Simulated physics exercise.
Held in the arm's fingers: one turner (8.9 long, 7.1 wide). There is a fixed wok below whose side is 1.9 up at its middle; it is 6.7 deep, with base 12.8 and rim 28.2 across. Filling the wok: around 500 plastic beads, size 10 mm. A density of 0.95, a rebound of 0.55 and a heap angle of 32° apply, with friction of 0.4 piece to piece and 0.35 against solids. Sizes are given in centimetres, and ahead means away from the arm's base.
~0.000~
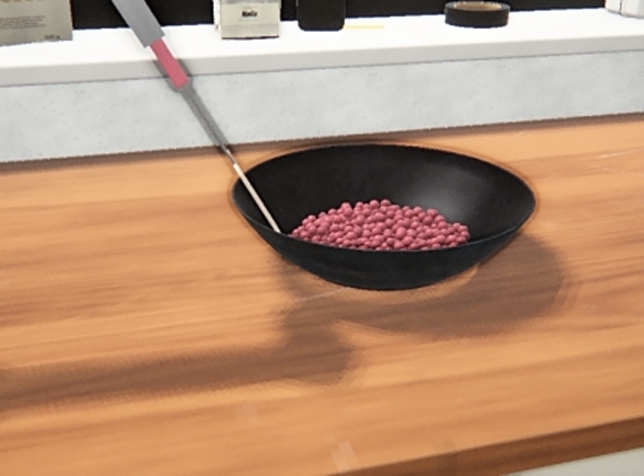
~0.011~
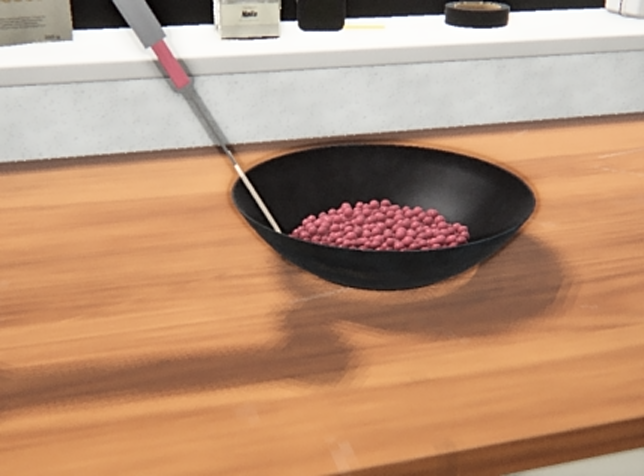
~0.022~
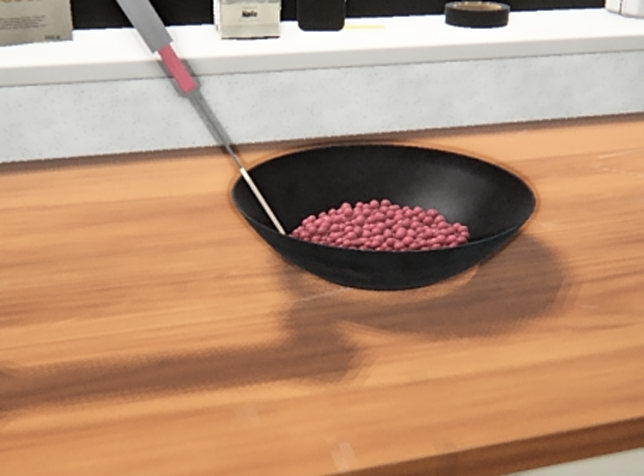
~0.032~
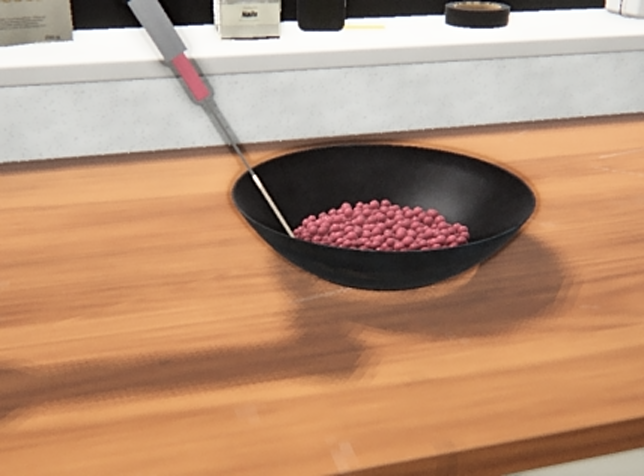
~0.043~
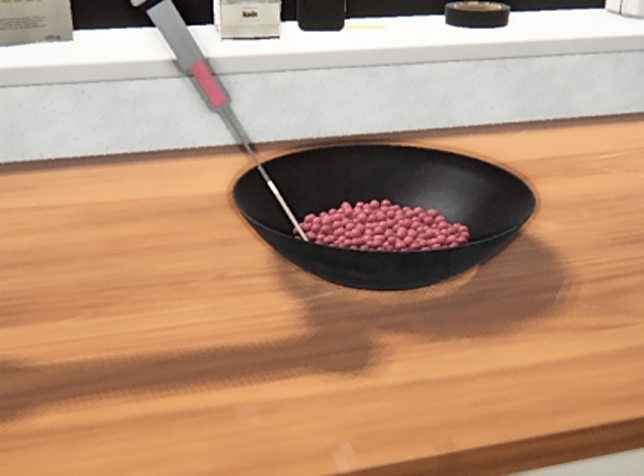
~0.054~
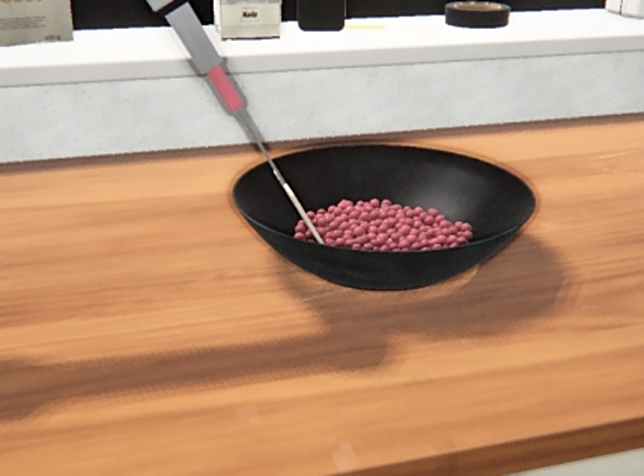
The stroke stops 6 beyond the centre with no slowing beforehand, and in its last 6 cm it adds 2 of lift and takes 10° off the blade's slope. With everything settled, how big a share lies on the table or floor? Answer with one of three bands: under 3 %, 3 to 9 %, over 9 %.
3 to 9 %.
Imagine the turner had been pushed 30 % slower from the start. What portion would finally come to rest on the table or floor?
Estimate: Near 0 %.
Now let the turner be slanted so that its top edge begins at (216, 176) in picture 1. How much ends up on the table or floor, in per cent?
Roughly 5%.
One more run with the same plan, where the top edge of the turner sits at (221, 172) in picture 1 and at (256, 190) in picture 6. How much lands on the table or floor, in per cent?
Near 0 in a hundred.
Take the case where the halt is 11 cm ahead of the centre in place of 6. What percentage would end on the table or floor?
I'd expect close to 35 per cent then.
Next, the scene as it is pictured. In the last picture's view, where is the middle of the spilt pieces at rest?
My best guess is near (613, 215).
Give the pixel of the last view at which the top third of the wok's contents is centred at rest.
It is centred near (465, 218).
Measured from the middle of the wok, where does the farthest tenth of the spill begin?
I reckon it's some 40 centimetres.
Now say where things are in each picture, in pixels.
Turner top edge at (234, 163), sloping 61°; upper third of the load around (382, 236), from x 290 to 465, top at y 205; 504 in the wok, in the first picture.
Turner top edge at (235, 163), sloping 61°; upper third of the load around (382, 236), from x 290 to 465, top at y 205, in the second picture.
Turner top edge at (240, 167), sloping 61°; upper third of the load around (382, 236), from x 290 to 465, top at y 205, in the third picture.
Turner top edge at (253, 174), sloping 61°; upper third of the load around (382, 235), from x 295 to 465, top at y 205, in the fourth picture.
Turner top edge at (268, 180), sloping 61°; upper third of the load around (378, 235), from x 295 to 465, top at y 205, in the fifth picture.
Turner top edge at (283, 183), sloping 61°; upper third of the load around (375, 233), from x 300 to 465, top at y 205; 504 in the wok, in the sixth picture.
After 0.08 s, sloping 61°, highest piece 5 above the table; 504 in the wok.
After 0.11 s, sloping 58°, highest piece 9 above the table; 504 in the wok.
After 0.32 s, sloping 51°, highest piece 11 above the table; 480 in the wok, 7 on the table or floor, 17 on the blade or in flight.
After 1.37 s, sloping 51°, highest piece 5 above the table; 480 in the wok, 24 on the table or floor.
At rest, 480 in the wok, 24 on the table or floor. That is 5 % on the table or floor.
